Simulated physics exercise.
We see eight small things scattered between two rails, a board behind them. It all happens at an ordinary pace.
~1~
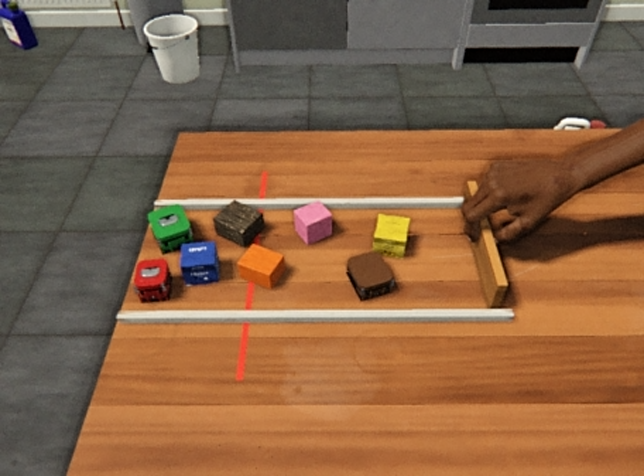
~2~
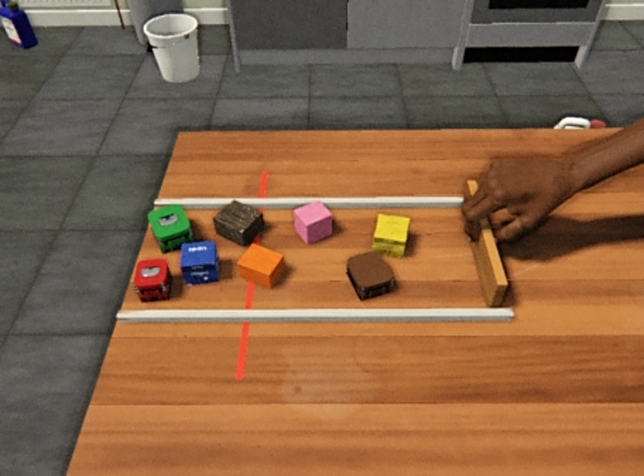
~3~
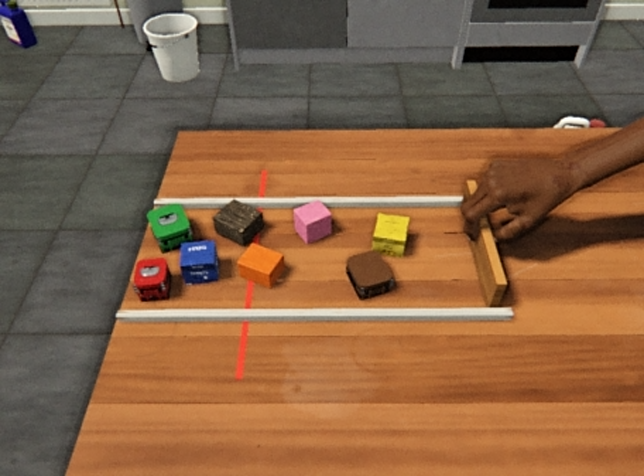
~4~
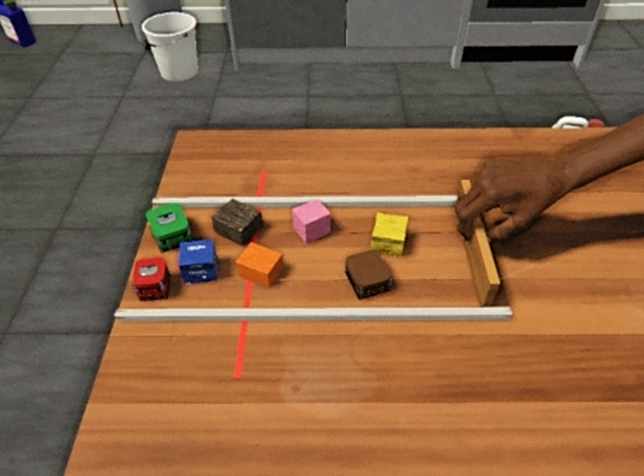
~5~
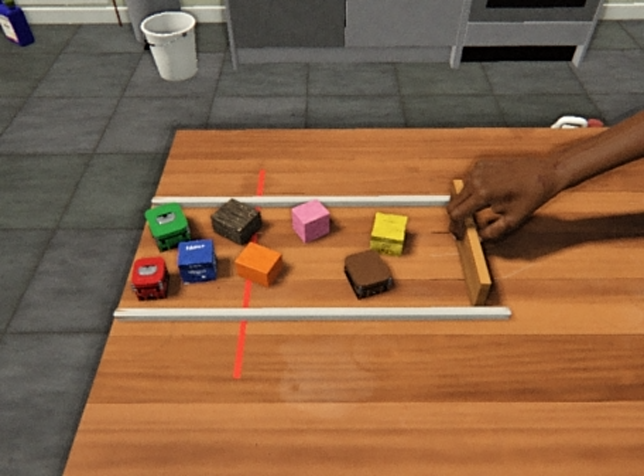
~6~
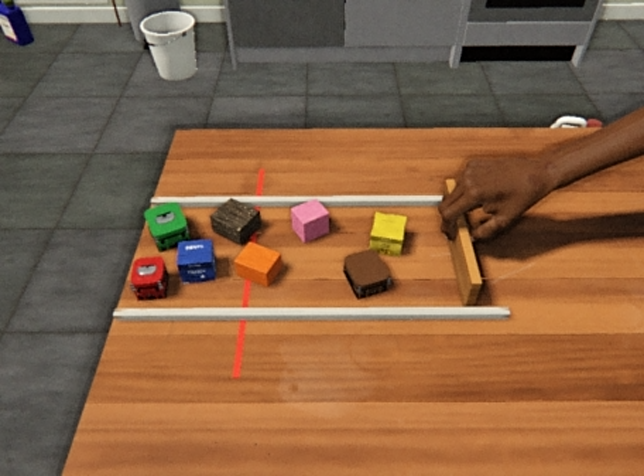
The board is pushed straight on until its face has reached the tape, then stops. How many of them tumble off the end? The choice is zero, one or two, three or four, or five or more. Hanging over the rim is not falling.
Outcome: The number that fall off is zero.
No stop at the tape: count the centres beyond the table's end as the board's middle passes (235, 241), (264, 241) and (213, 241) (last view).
Past the end: 1, 0 and 3.
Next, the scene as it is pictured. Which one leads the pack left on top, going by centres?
That is the red case.
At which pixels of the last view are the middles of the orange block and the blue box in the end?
The orange block stops around (196, 266); the blue box around (161, 259).
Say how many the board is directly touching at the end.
3 of them.
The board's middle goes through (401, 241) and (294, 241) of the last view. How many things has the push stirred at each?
At the one place 1, at the other 4.
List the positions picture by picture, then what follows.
The first picture shows red case (154, 281); green case (171, 229); blue box (200, 263); board (482, 242); tape (255, 257).
The second picture shows green case (171, 228); brown case (369, 276).
The third picture shows blue box (200, 263); orange block (262, 265).
The fourth picture shows red case (152, 279); yellow box (389, 235).
The fifth picture shows green case (169, 227); board (467, 241).
The sixth picture shows red case (150, 279); green case (168, 226); blue box (197, 261); board (459, 240); tape (251, 255).
A little later, none off yet; red case at rest near (150, 279); green case at rest near (168, 226); blue box at rest near (197, 261).
When it is over, the number that fall off is zero.
